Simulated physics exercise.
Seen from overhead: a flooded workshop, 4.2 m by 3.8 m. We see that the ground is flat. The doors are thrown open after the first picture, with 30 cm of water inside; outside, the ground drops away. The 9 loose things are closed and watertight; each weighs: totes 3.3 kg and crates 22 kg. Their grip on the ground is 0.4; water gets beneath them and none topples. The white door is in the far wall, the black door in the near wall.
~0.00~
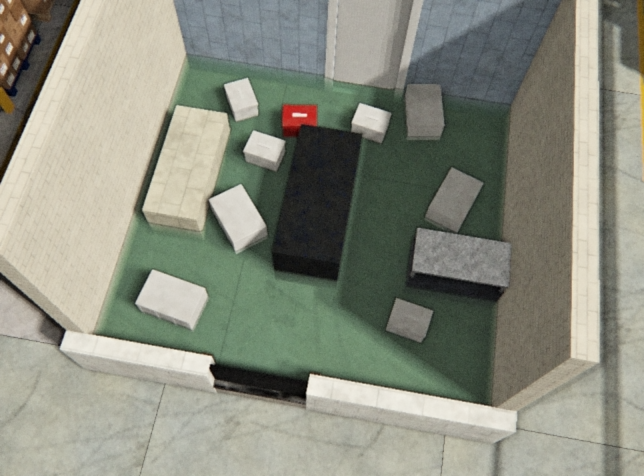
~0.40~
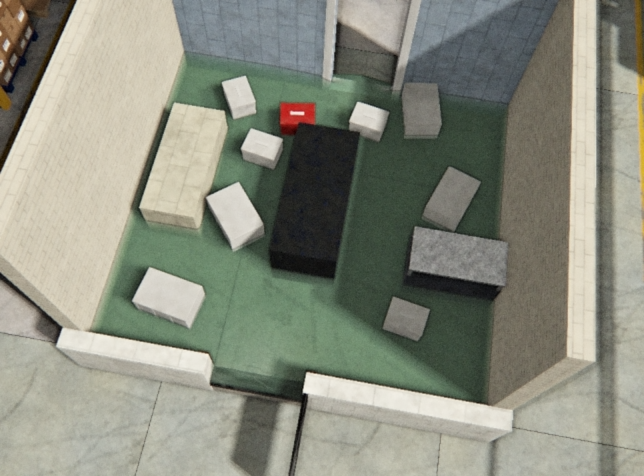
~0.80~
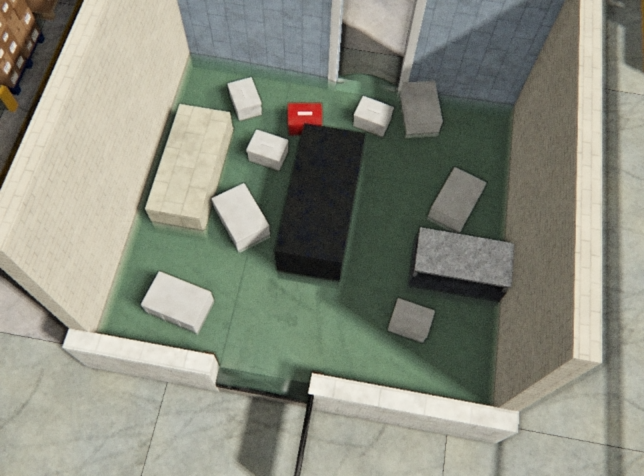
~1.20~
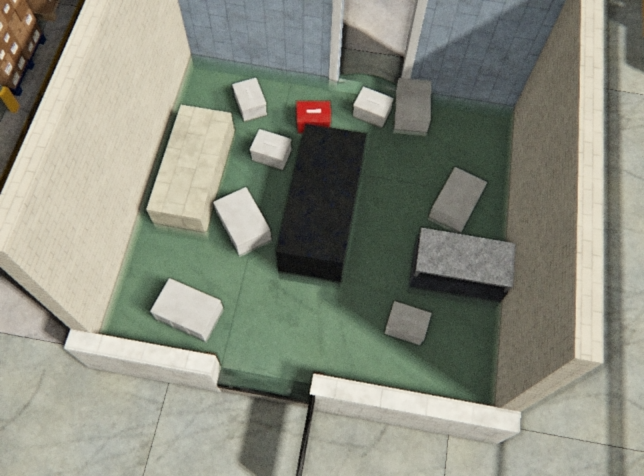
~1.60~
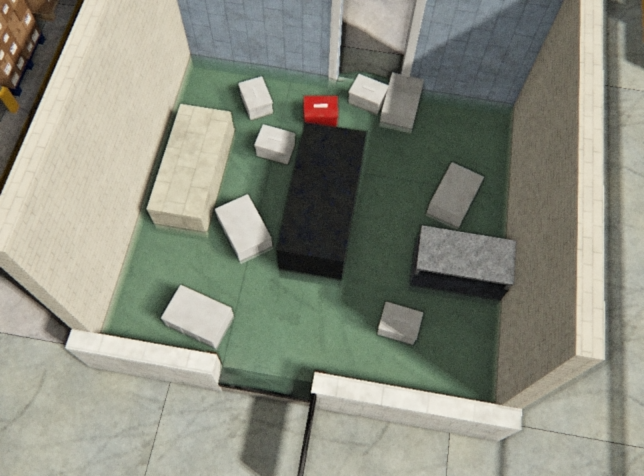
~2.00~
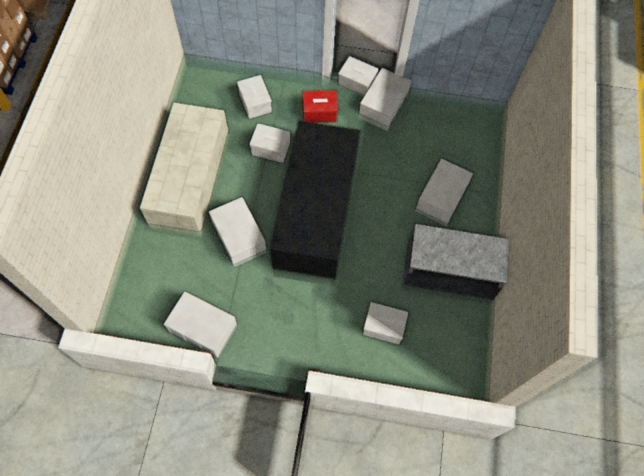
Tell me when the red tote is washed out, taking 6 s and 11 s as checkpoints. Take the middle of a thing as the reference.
It goes before the first checkpoint.
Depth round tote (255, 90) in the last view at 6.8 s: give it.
17 cm.
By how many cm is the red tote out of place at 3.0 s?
It has shifted about 50 cm.
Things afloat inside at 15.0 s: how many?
Of them, 2.
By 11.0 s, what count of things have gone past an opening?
Result: 7.
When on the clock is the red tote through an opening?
Roughly 4.5 s, I'd say.
After 3.0 s the red tote is near (329, 97), 0.5 m from its start, afloat; 2 of 9 are out; 7 afloat.
After 6.8 s the red tote has gone out (at 4.5 s); 5 of 9 are out; 4 afloat.
After 11.0 s the red tote has gone out (at 4.5 s); 7 of 9 are out; 2 afloat.
After 15.0 s the red tote has gone out (at 4.5 s); 7 of 9 are out; 2 afloat.
